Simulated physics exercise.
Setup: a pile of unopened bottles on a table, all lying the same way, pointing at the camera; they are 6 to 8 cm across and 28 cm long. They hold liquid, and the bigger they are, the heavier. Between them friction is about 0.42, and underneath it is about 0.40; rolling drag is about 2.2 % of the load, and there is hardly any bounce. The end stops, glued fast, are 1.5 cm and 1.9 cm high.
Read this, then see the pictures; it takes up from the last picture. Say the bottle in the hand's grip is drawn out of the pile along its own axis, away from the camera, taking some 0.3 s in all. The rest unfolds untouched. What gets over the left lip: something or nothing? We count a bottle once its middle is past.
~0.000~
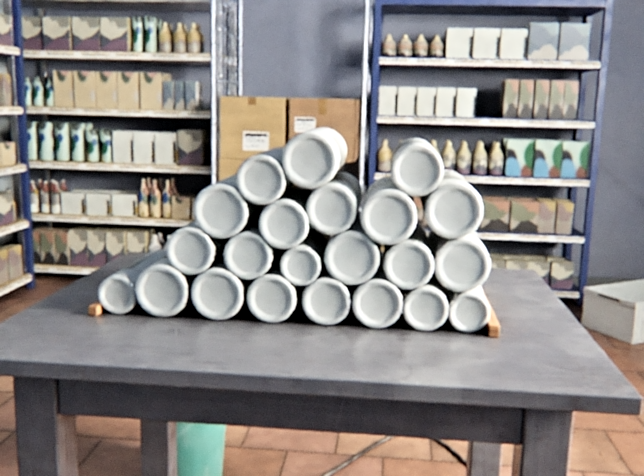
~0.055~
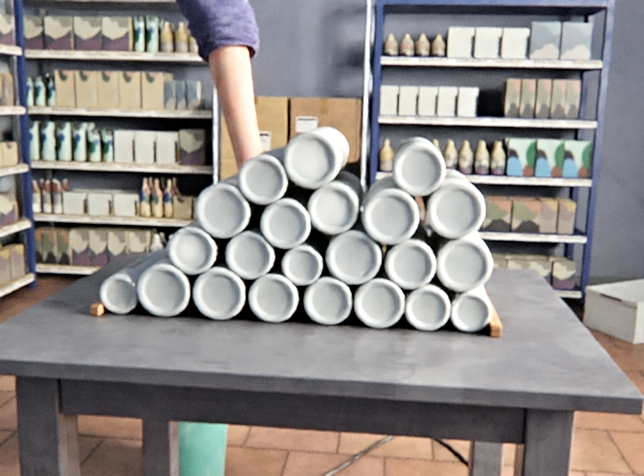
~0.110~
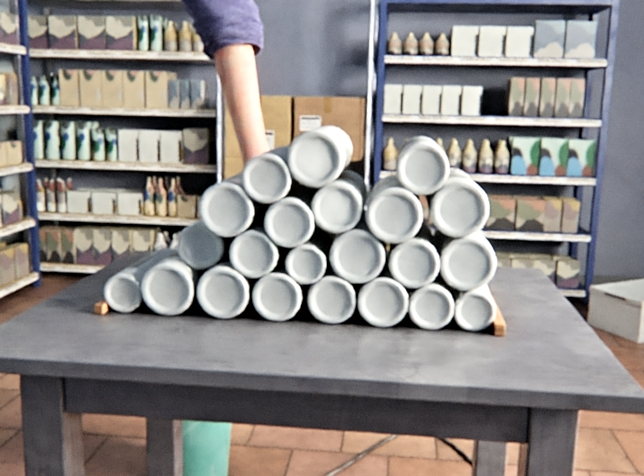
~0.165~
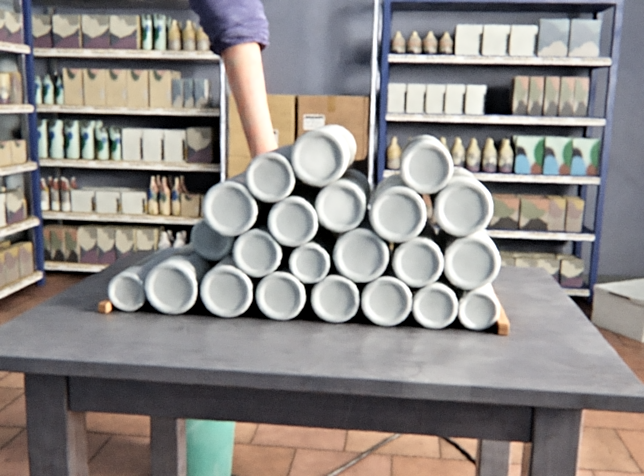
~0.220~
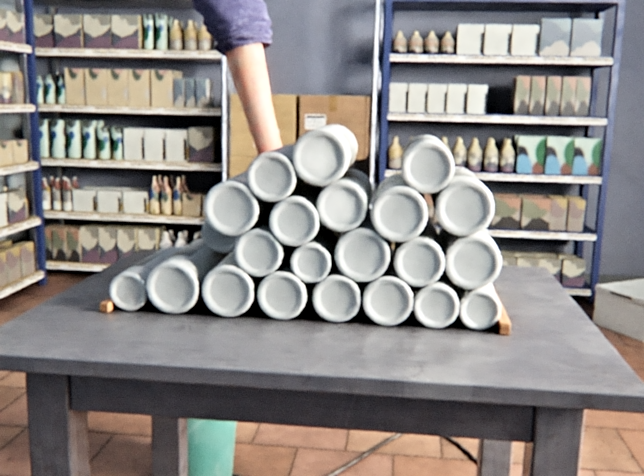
Something gets over the left lip.
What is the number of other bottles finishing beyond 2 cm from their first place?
Exactly 3 in total.
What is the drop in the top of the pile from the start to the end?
Roughly 1 cm.
After 0.45 s, 0 now displaced over 2 cm; not one over the end stops; the one last seen at (230, 209) 1 cm left and 0.8 cm down.
After 0.61 s, 3 now displaced over 2 cm; not one over the end stops; the one last seen at (230, 209) 7 cm left and 4.6 cm down.
After 0.83 s, 3 now displaced over 2 cm; not one over the end stops; the one last seen at (230, 209) 14 cm left and 6 cm down.
After 1.19 s, 3 now displaced over 2 cm; 1 over the left lip; the one last seen at (230, 209) 30 cm left and 13 cm down.
At rest by 1.5 s, 3 moved over 2 cm; 1 over the left lip; the one last seen at (230, 209) fallen off to the left; top of the pile 27 cm high, from 29 cm.
